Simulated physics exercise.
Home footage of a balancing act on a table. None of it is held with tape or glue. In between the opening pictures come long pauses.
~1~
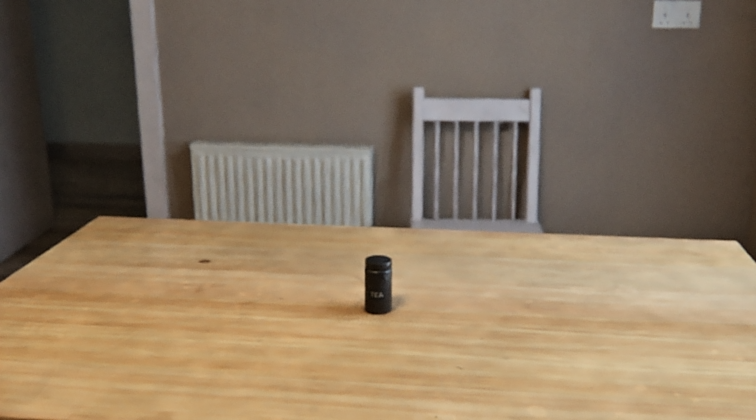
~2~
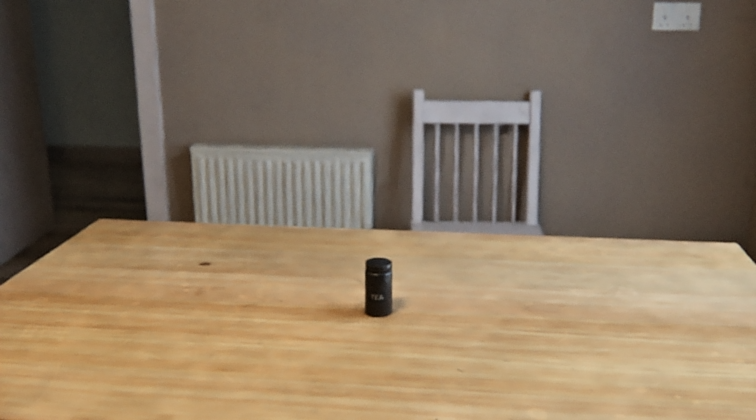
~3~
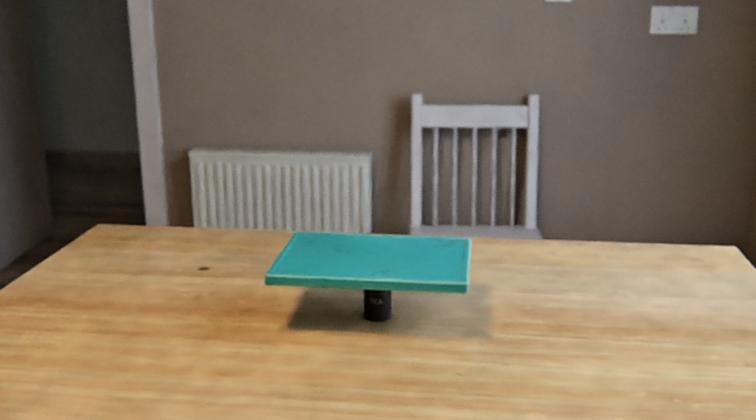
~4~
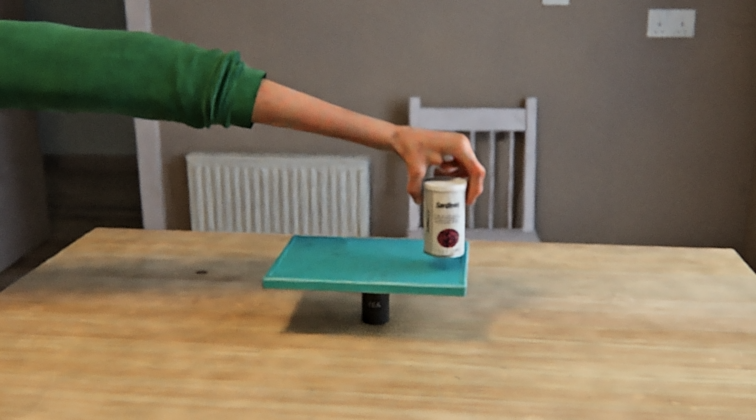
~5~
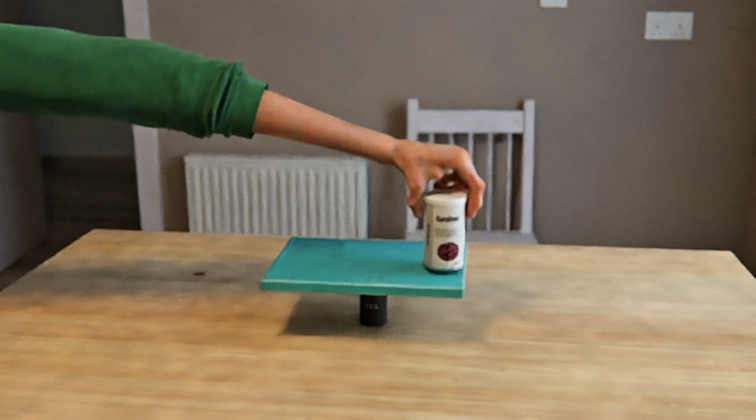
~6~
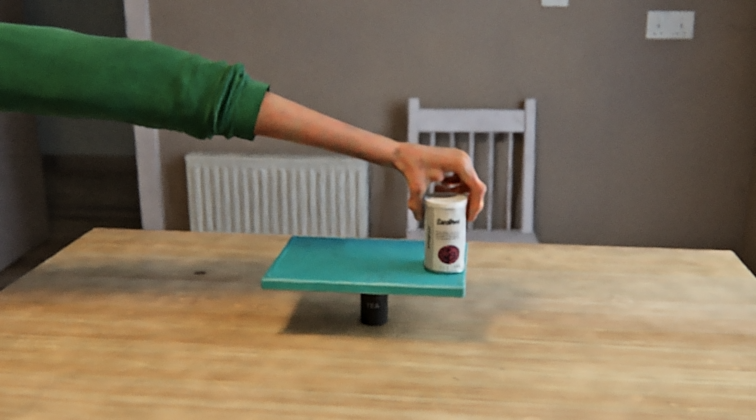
A hand in a green sleeve reaches in from the left and lowers a white tin with a dark red spot onto the right end of a turquoise lid, keeping hold of it. The lid lies across a small black canister on a pale wooden table, where the canister first stands alone. The nearly steady view faces a brown-grey wall with a white radiator and chair.
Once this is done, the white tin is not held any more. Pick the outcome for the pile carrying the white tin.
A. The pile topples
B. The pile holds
(A) The pile topples.
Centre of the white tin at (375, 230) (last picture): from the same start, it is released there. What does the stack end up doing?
After that, it remains intact.
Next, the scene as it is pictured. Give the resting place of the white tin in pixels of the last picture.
Somewhere around (567, 328) in the last picture.
Then, 0.50 s later than the last frame, white tin now fallen; turquoise lid tilted by 22°.
Then, 0.70 s later than the last frame, turquoise lid tilted by 32°.
Then, 0.80 s later than the last frame, turquoise lid tilted by 25°; black shaker moved a little.
Then, 1.00 s later than the last frame, turquoise lid now fallen; black shaker moved about its own width.
When it is over, fallen, turquoise lid and white tin; moved from the start, black shaker. End places, in pixels of the last picture, white tin near (568, 328). The stack gives way.
